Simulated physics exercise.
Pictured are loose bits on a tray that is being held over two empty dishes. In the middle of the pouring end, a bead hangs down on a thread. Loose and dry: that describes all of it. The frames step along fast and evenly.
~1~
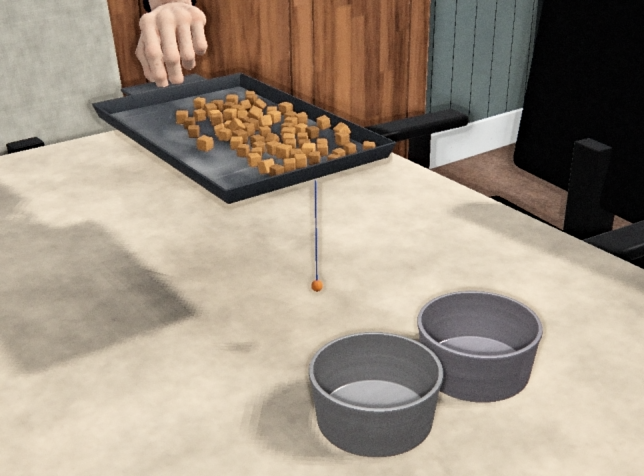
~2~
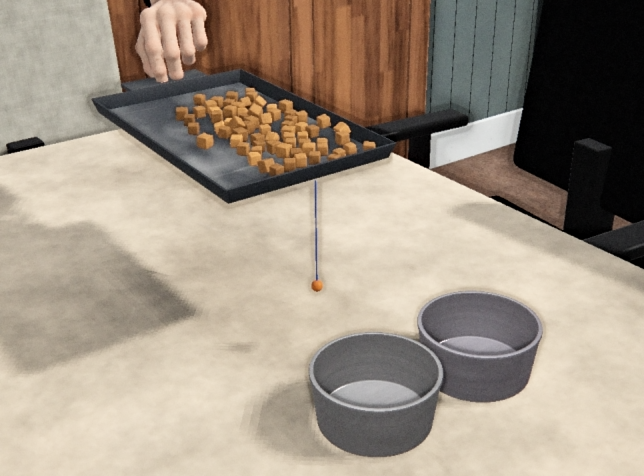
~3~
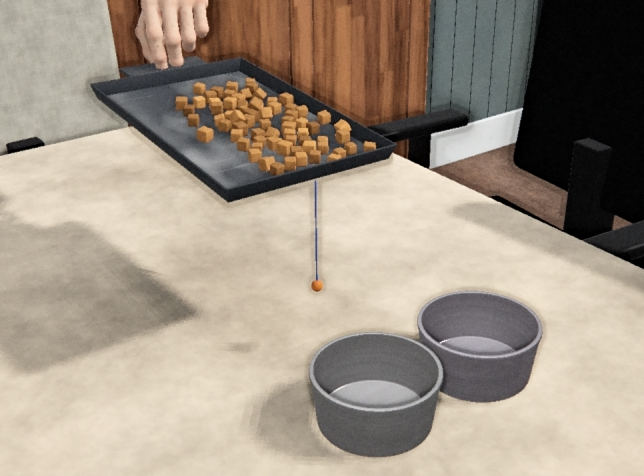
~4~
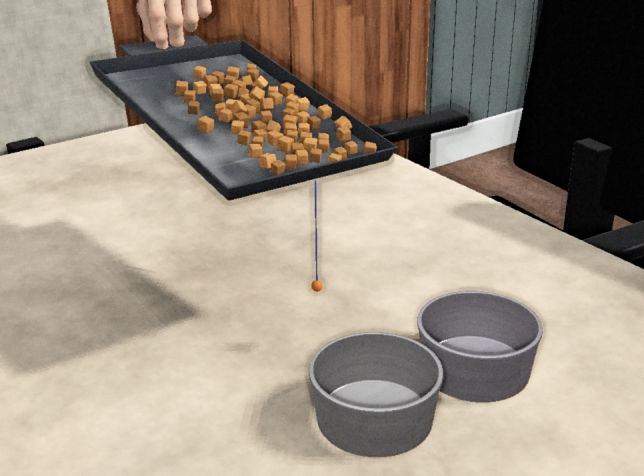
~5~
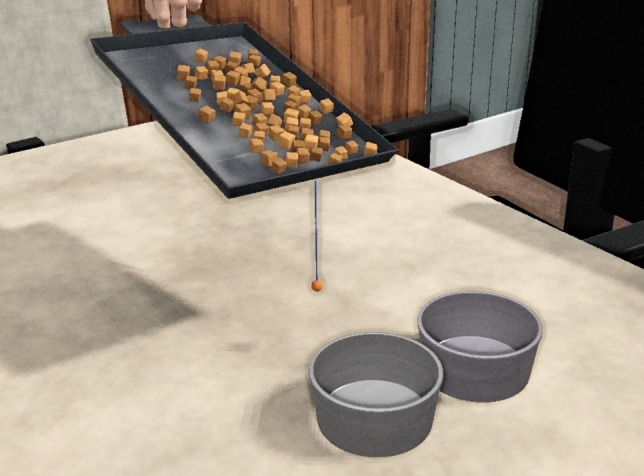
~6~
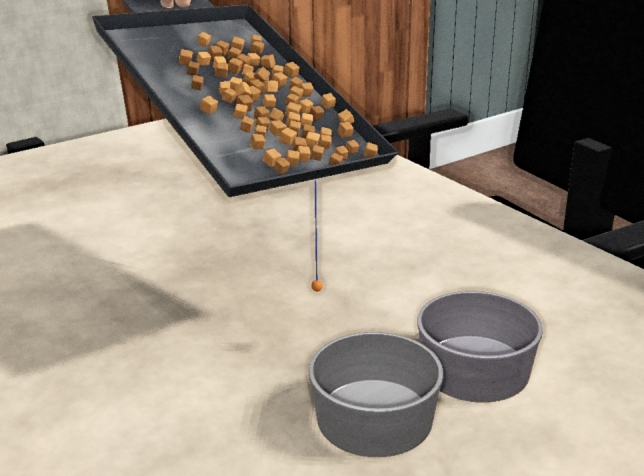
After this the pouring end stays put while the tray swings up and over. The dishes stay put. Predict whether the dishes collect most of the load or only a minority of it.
They collect only a minority of it.
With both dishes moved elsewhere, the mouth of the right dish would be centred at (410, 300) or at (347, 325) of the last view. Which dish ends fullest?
It comes out as the one to the right in the first try and the one to the right in the second.
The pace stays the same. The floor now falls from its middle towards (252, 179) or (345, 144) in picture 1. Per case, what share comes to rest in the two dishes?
Case one near 10 %; case two near 0 %.
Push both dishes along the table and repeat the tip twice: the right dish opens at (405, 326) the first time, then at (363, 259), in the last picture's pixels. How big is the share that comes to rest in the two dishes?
First placement: 40 per cent; second placement: 0 per cent.
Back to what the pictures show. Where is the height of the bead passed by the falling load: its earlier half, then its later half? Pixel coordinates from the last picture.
It goes through near (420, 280) first, then near (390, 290).
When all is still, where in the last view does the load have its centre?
Once it all stops, the middle lies near (397, 349).
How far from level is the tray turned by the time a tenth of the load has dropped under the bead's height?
Near 105 degrees.
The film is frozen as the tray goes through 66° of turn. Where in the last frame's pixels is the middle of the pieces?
(342, 130).
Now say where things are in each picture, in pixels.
Corners of the pouring end at (228, 187) and (389, 142), level; middle of the load at (265, 132), brown sugar cubes; left dish at (417, 422); right dish at (521, 370); bead on its thread at (317, 286), in the first picture.
Corners of the pouring end at (228, 187) and (389, 142), level; middle of the load at (265, 130), in the second picture.
Corners of the pouring end at (228, 186) and (389, 144), tipped barely, lowest at the right corner; middle of the load at (265, 125), in the third picture.
Corners of the pouring end at (230, 185) and (390, 146), tipped a little, lowest at the right corner; middle of the load at (266, 117), in the fourth picture.
Corners of the pouring end at (231, 184) and (391, 148), tipped a little, lowest at the right corner; middle of the load at (267, 109), in the fifth picture.
Corners of the pouring end at (232, 183) and (392, 150), tipped clearly, lowest at the right corner; middle of the load at (269, 101); left dish at (417, 422); right dish at (521, 370), in the sixth picture.
Soon after the last picture, tray tipped steeply; nearly all on the tray; a stray few in the air.
A little later, tray tipped past a quarter turn; most on the tray; a small part outside both; a small part in the air.
Later still, tray tipped past a quarter turn; a small part in the left dish; about a quarter in the right dish; most outside both.
At rest, tray tipped past a quarter turn; a small part in the left dish; about a quarter in the right dish; most outside both.
